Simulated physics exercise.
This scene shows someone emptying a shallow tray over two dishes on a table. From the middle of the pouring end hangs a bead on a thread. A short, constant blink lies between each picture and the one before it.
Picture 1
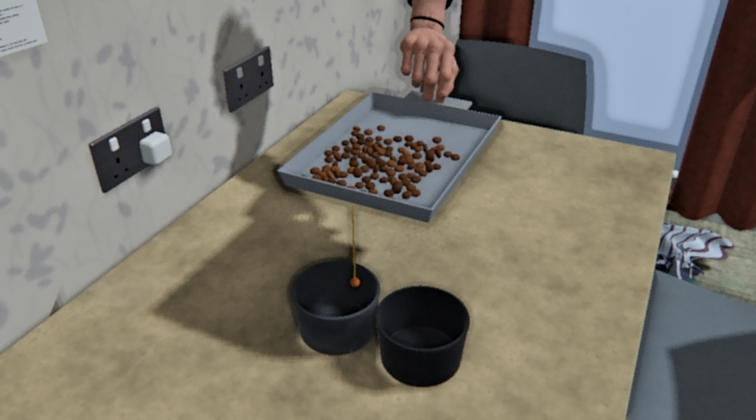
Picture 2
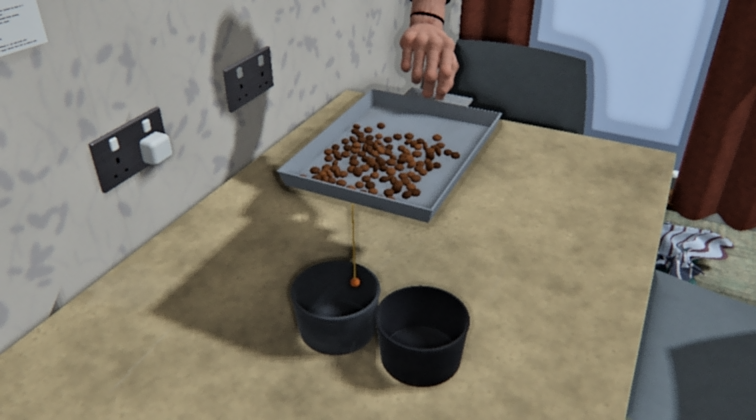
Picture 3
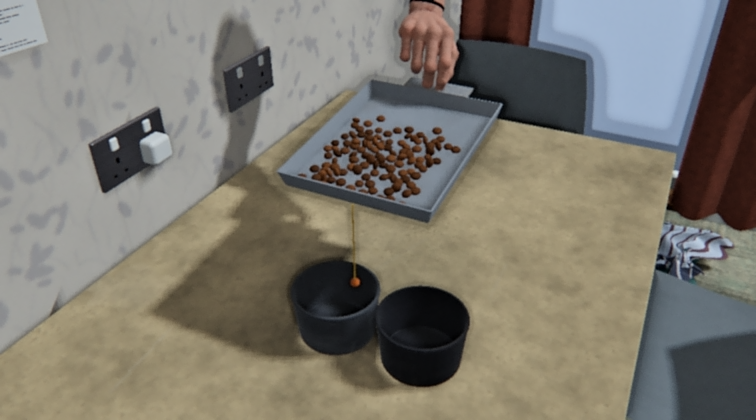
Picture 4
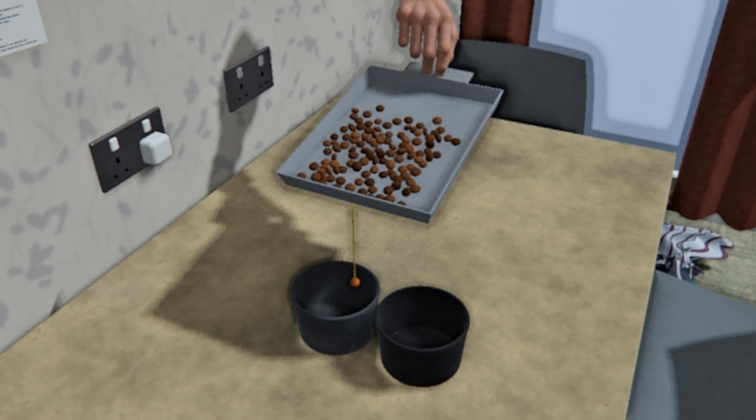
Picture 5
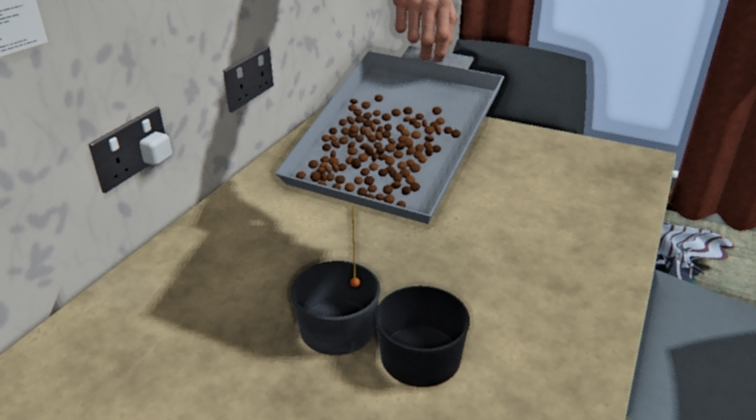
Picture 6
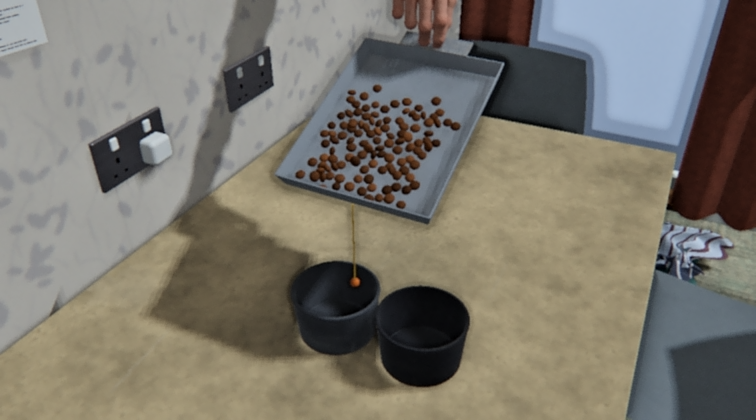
We see a hand holding a shallow grey tray of brown kibble above two dark dishes on a table, a bead hanging on a thread; the hand gradually raises the far end, tilting the tray toward the dishes.
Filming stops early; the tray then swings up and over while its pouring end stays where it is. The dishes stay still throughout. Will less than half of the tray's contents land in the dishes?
Yes, less than half gets in.
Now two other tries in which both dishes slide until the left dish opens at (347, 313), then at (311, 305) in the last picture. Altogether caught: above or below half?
In the first position a majority, in the second a majority.
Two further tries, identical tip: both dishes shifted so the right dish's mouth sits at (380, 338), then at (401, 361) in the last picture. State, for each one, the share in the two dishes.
Close to 90 in a hundred first, close to 80 in a hundred second.
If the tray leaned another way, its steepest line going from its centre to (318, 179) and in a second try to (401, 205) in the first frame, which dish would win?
Taking them in order: Left side, followed by right side.
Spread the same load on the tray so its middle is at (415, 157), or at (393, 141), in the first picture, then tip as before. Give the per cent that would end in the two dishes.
In order, 40 % then 40 %.
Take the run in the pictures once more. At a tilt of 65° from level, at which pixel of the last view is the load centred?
Centre estimate: (358, 189).
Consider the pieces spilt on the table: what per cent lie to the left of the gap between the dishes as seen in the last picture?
About 90 percent.
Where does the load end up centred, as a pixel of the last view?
Near (347, 371).
Shortly afterwards, tray tipped steeply; all but a few on the tray; only a few in the air.
Next, tray tipped past a quarter turn; near half on the tray; only a few in the right dish; only a few in the left dish; a little outside both; near a quarter in the air.
Some moments later, tray tipped past a quarter turn; near a quarter in the right dish; a little in the left dish; near two thirds outside both.
In the end, tray tipped past a quarter turn; near a quarter in the right dish; a little in the left dish; near two thirds outside both.
